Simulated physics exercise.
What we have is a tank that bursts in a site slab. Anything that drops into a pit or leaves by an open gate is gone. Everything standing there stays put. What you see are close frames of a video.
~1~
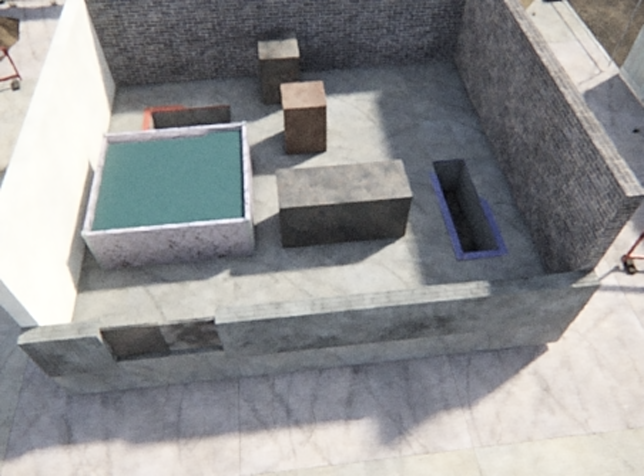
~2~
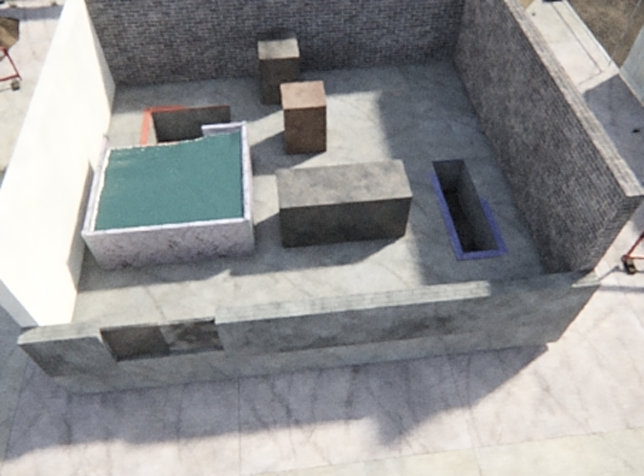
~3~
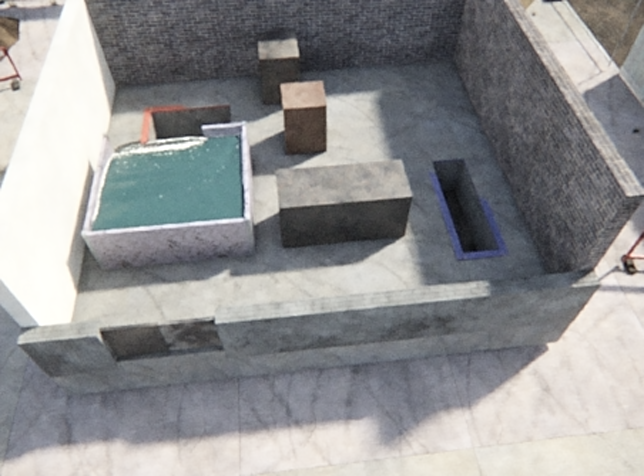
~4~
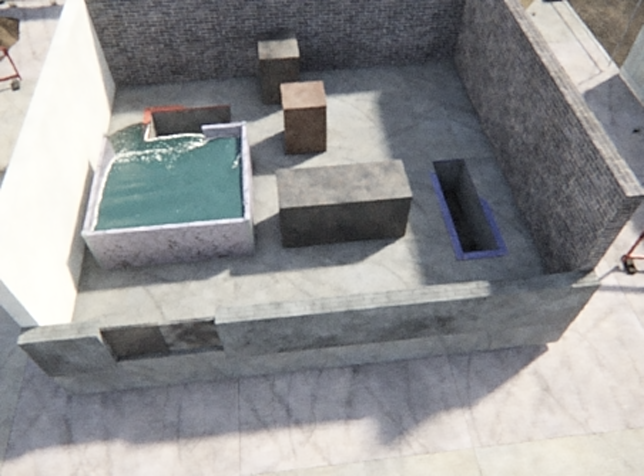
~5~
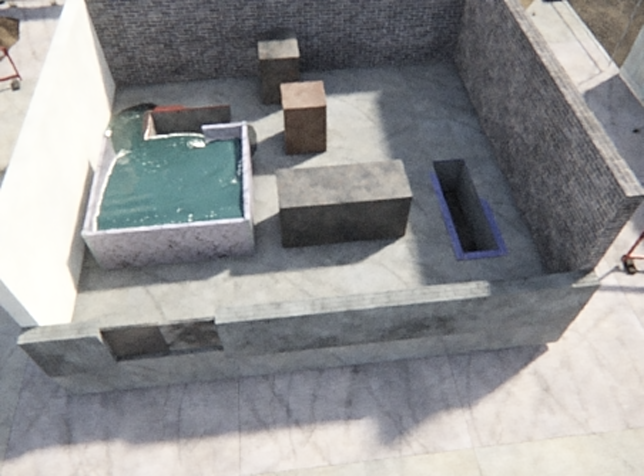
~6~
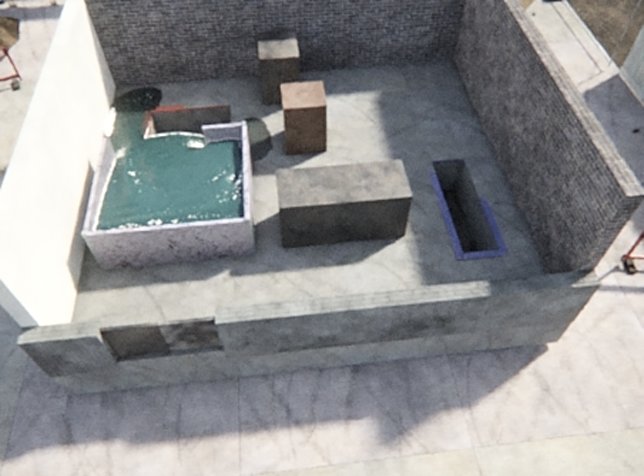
In a walled concrete yard, a full water tank opens along its far side, its surface churning as water spills out behind.
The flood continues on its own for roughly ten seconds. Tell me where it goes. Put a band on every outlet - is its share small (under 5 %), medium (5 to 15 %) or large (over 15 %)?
In the end, the gate has a small share, the red pit has a large share, the blue pit has a small share.
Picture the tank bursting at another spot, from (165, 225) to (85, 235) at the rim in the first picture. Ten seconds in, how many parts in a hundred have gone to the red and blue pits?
Shares: Red at 8 percent, blue at 30 percent.
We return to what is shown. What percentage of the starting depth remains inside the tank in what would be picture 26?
Around 30 percent.
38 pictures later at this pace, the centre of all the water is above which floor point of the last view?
(197, 172).
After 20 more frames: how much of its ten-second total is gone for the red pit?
It would be roughly 65 percent of the ten-second total.
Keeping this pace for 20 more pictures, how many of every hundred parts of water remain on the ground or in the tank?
My figure: Some 52 per cent.
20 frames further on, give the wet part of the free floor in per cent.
Close to 25 %.
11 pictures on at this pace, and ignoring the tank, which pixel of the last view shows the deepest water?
Around (115, 97).
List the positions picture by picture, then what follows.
The first frame shows the water tank at (173, 178) is whole and still.
In the second frame, water pours out on the water tank's far side and has run to a hidden place.
In the third frame, water pours out on the water tank's far side and has run to a hidden place.
In the fourth frame, the front is at a hidden place, out from the gap on the water tank's far side.
In the fifth frame, water pours out on the water tank's far side and has run to (139, 107).
In the sixth frame, water pours out on the water tank's far side and has run to (132, 93).
A moment on, water covers 10 % of the floor; the gate 0 %, the red pit 22 %, the blue pit 0 %.
Next, water covers 15 % of the floor; the gate 0 %, the red pit 34 %, the blue pit 0 %.
Then, water covers 25 % of the floor; the gate 0 %, the red pit 47 %, the blue pit 0 %.
Later, water covers 40 % of the floor; the gate 0 %, the red pit 62 %, the blue pit 0 %.
In the end, water covers 45 % of the floor; the gate 0 %, the red pit 74 %, the blue pit 0 %.
